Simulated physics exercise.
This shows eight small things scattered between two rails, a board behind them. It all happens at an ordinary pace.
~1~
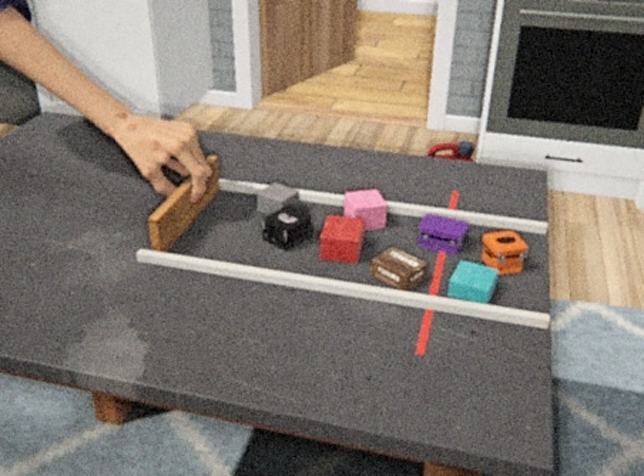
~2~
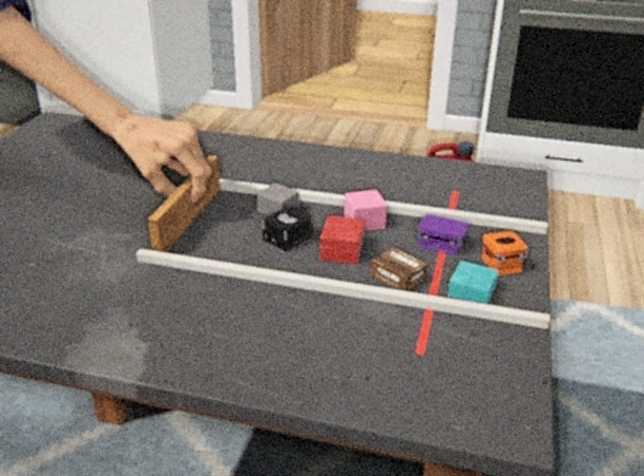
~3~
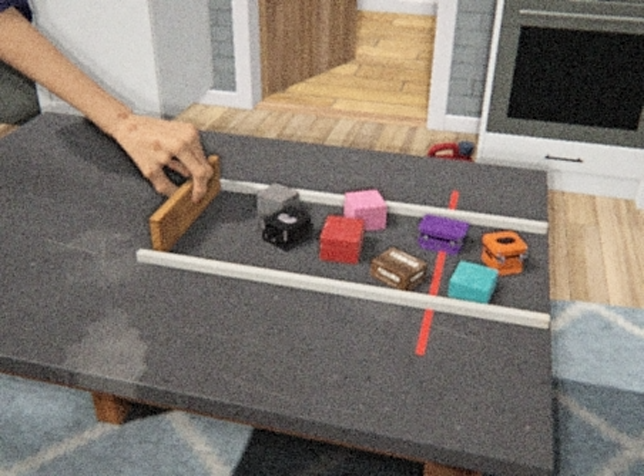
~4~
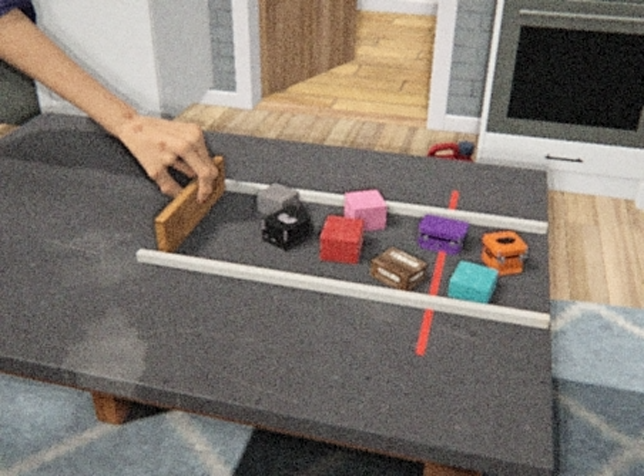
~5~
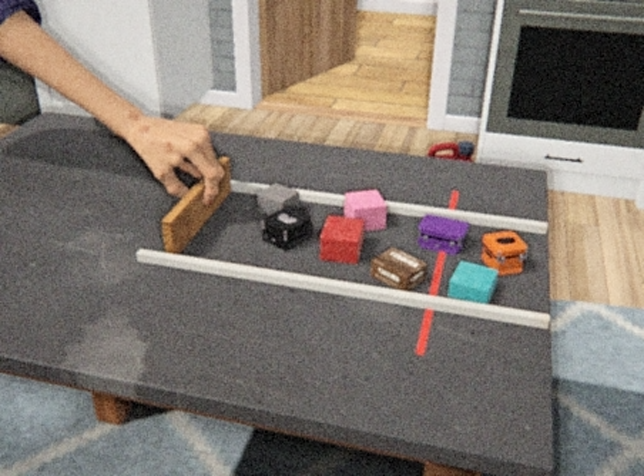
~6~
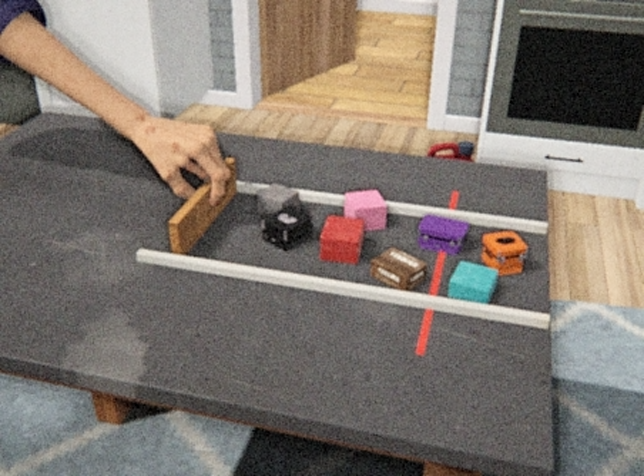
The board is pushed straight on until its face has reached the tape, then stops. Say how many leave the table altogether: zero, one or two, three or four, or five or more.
Here the number that fall off is zero.
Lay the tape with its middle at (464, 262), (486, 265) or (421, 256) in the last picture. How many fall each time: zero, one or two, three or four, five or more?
One after another: One to two; one or two; not one.
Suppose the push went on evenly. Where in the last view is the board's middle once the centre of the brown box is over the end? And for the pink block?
Near (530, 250) and (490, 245).
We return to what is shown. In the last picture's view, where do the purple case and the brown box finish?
The purple case at (540, 245), the brown box at (452, 285).
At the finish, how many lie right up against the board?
In contact: 3.
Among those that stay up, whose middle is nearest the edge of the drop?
The purple case.
Early on, none off yet; orange case at rest near (503, 253); turquoise block at rest near (473, 284); purple case at rest near (443, 235).
Finally, the number that fall off is zero.
